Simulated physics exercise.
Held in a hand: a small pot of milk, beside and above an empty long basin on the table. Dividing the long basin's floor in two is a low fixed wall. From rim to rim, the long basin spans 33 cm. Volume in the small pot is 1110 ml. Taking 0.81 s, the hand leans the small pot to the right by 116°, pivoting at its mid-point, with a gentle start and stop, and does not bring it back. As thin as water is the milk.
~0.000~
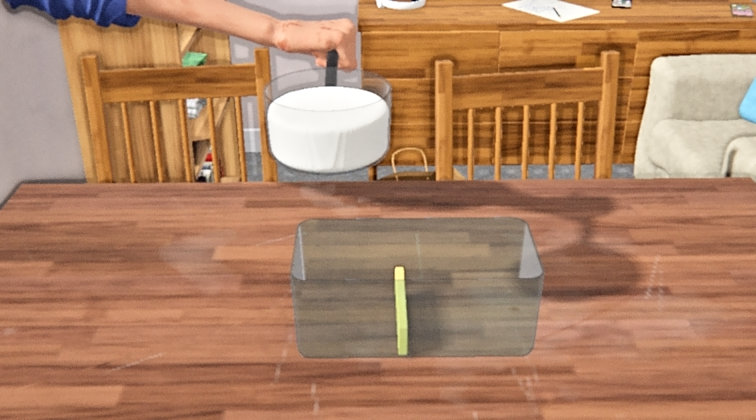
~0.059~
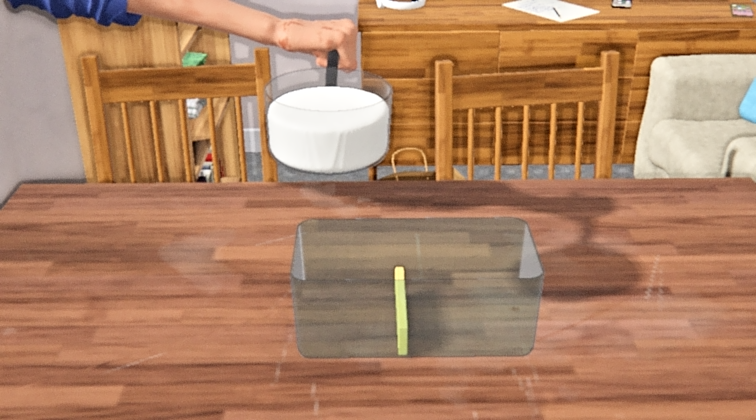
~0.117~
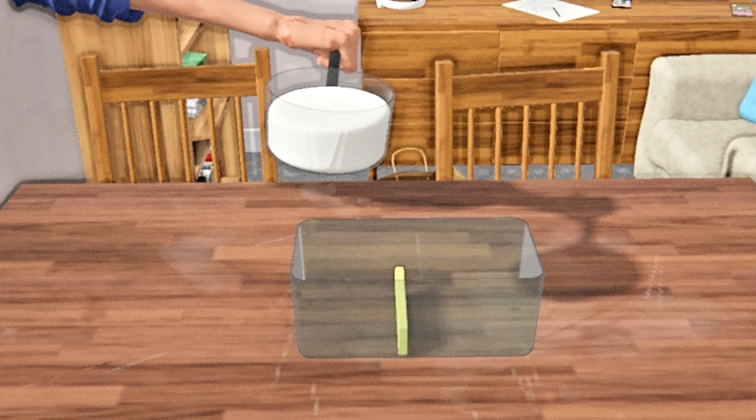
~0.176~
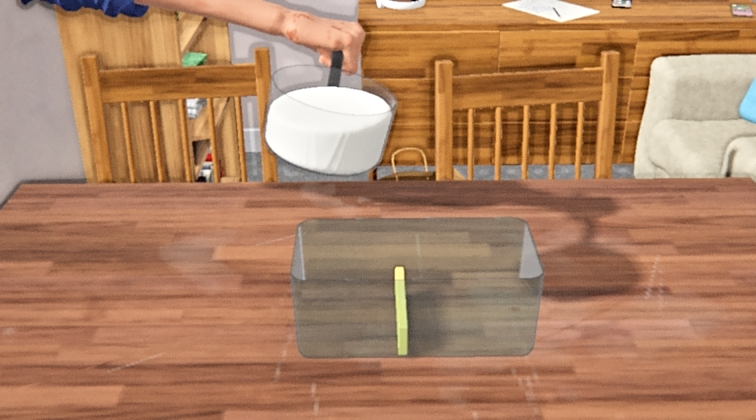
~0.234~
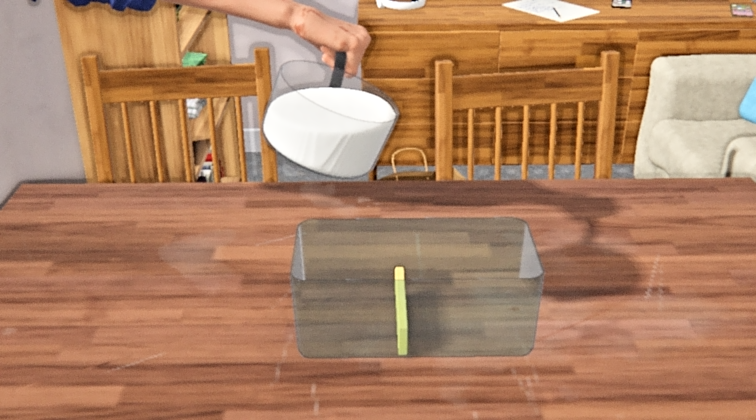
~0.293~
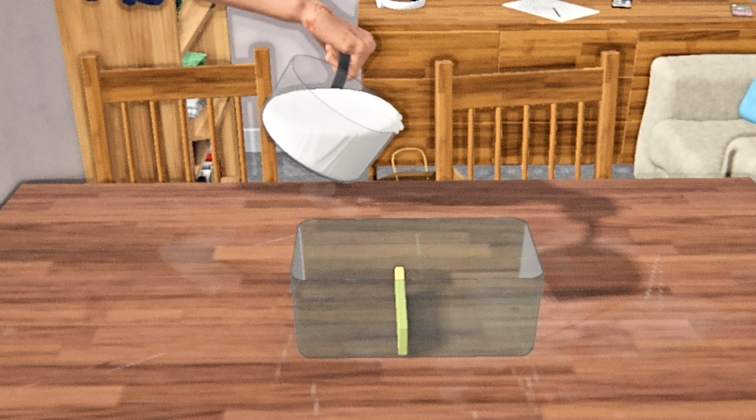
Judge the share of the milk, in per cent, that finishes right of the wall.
77 percent, roughly.
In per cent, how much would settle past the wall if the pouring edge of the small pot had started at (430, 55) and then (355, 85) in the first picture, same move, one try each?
85 then 55 %.
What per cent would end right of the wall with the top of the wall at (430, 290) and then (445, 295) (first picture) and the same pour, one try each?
55 then 30 %.
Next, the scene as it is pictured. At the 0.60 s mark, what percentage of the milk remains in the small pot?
I'd put it near 28 percent.
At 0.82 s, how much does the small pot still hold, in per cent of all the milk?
About 4 % is still there.
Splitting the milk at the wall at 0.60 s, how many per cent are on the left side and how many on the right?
Left side near 0, right side near 22.
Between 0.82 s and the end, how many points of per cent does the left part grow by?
Around 10 in a hundred.
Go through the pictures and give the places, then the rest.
It leans 0°; its right rim is at (390, 89); the milk meets the walls at (269, 106) and (388, 106); the long basin's rim runs from (295, 250) to (535, 247); the wall's top is at (401, 297), in the first frame.
It leans 2°; its right rim is at (391, 91); the milk meets the walls at (269, 106) and (389, 106), in the second frame.
It leans 6°; its right rim is at (393, 96); the milk meets the walls at (270, 106) and (390, 107), in the third frame.
It leans 13°; its right rim is at (396, 103); the milk meets the walls at (271, 106) and (391, 108), in the fourth frame.
It leans 22°; its right rim is at (397, 114); the milk meets the walls at (268, 107) and (396, 110), in the fifth frame.
It leans 34°; its right rim is at (397, 126); the milk meets the walls at (266, 104) and (395, 115); 2 per cent is over the edge, in the sixth frame.
By 0.60 s the tilt is 97° and 28 per cent is still to pour, 0 is left of the wall and 23 right of it.
By 0.82 s the tilt is 116° and 4 per cent is still to pour, 12 is left of the wall and 75 right of it.
By 1.06 s the tilt is 116° and 0 per cent is still to pour, 21 is left of the wall and 77 right of it.
By 1.31 s the tilt is 116° and 0 per cent is still to pour, 21 is left of the wall and 77 right of it.
At rest 21 per cent lies left of the wall, 77 right of it and 1 outside.
